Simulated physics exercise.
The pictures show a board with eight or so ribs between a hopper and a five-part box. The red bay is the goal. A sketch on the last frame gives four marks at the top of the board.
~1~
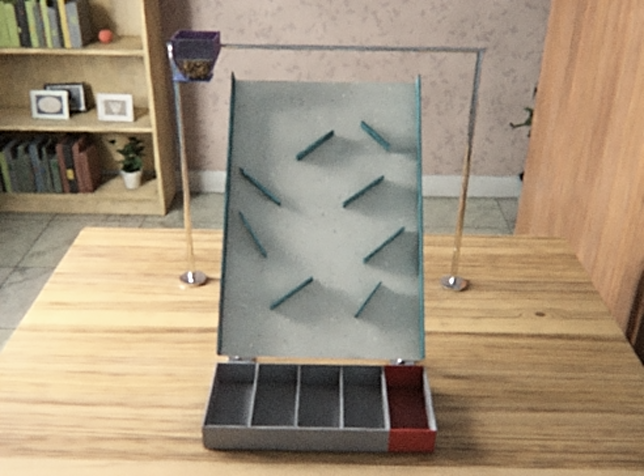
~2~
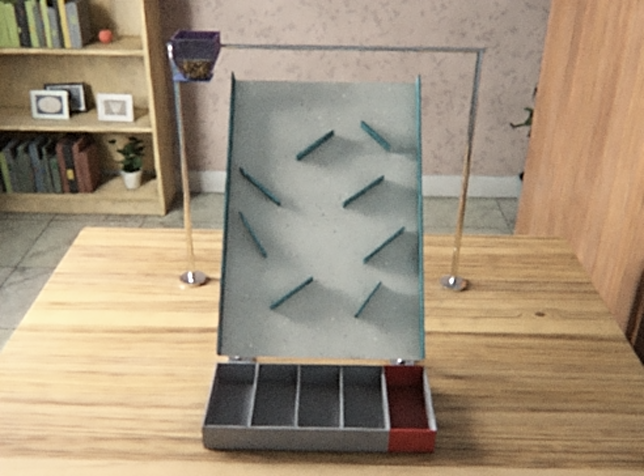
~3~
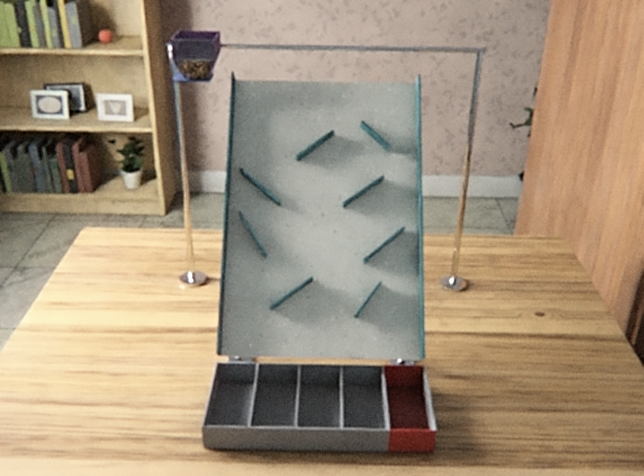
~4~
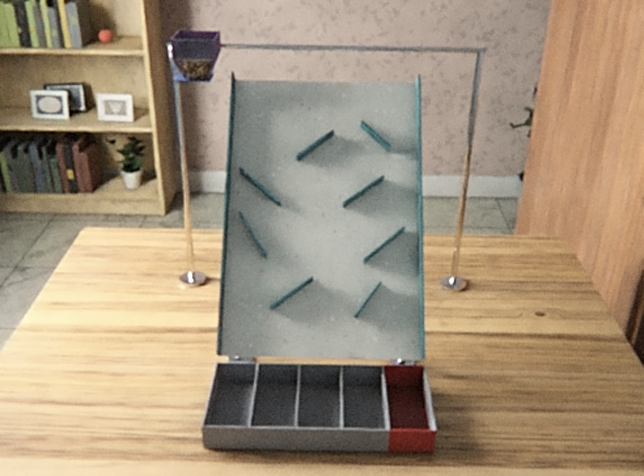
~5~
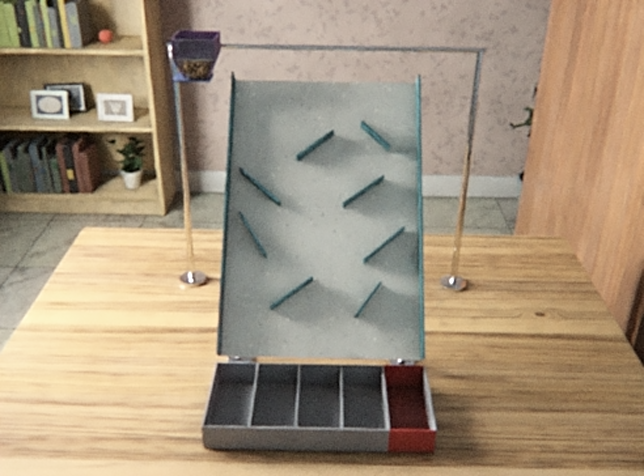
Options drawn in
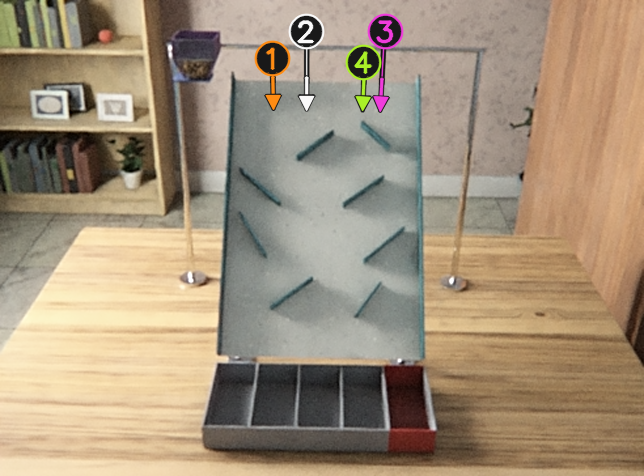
A tilted grey board with teal ribs standing motionless on a wooden table, above a five-part box with a red right-hand bay.
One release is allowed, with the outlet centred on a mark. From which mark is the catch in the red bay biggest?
The best mark is 3.
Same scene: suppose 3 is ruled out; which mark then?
Here it is mark 4.
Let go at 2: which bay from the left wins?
The first.
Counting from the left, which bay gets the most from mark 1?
The first from the left.
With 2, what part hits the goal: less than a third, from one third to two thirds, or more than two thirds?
Mark 2 gives less than a third.
On the marked copy, mark 1 meets the board at (273, 104); mark 2 meets the board at (306, 105); mark 3 meets the board at (380, 106); mark 4 meets the board at (362, 105).
For mark 1, none in the red bay, most in other bays, about a quarter outside the box.
For mark 2, none in the red bay, most in other bays, about a quarter outside the box.
For mark 3, about a third in the red bay, a small part in other bays, about half outside the box.
For mark 4, about a quarter in the red bay, about a third in other bays, about a third outside the box.
